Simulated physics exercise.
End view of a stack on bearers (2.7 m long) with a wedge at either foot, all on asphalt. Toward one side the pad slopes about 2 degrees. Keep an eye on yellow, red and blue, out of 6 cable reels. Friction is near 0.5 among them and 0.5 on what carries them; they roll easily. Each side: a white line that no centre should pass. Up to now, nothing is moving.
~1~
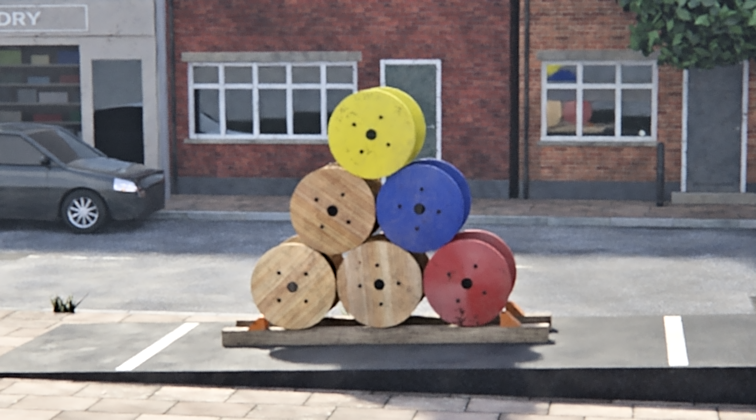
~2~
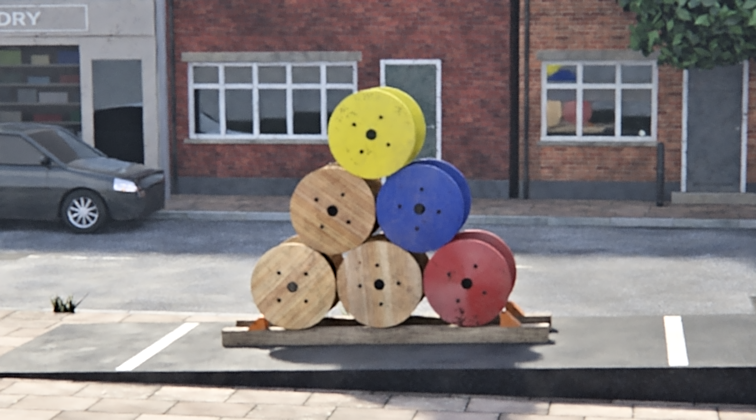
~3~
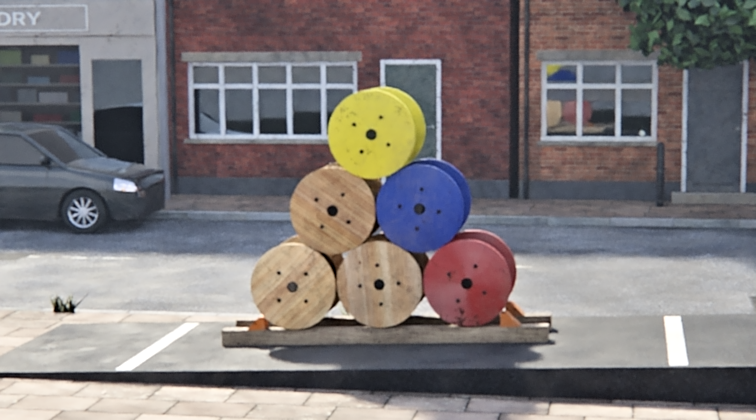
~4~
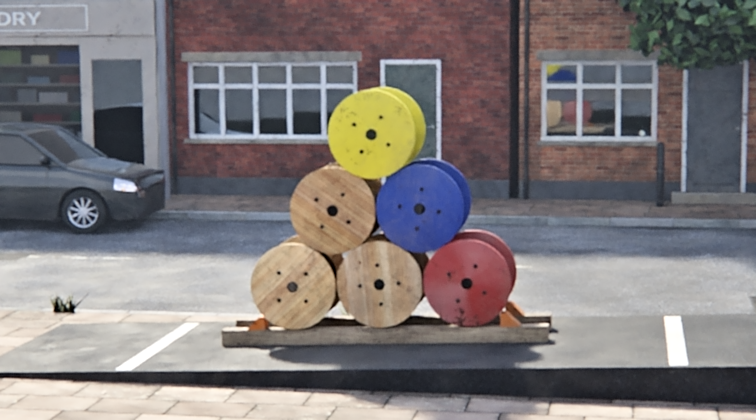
On a street's paved edge, six stacked cable reels sit motionless between two orange wedges.
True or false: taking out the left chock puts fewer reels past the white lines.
False; the right chock does.
If it is the left, after 4.3 s, yellow is past the left line; red is on the bearers, 95 cm from the bearers' right end, rolling left; blue is up on others, 130 cm from the bearers' right end, rolling left; 3 past a line.
If it is the left, in the end, yellow is past the left line; red is past the left line; blue is past the left line; 6 past a line.
If it is the right, after 0.8 s, yellow is up on others, 135 cm from the bearers' right end; red is on the bearers, 65 cm from the bearers' right end; blue is up on others, 100 cm from the bearers' right end; 0 past a line.
If it is the right, in the end, yellow is up on others, 135 cm from the bearers' right end; red is on the bearers, 65 cm from the bearers' right end; blue is up on others, 100 cm from the bearers' right end; 0 past a line.
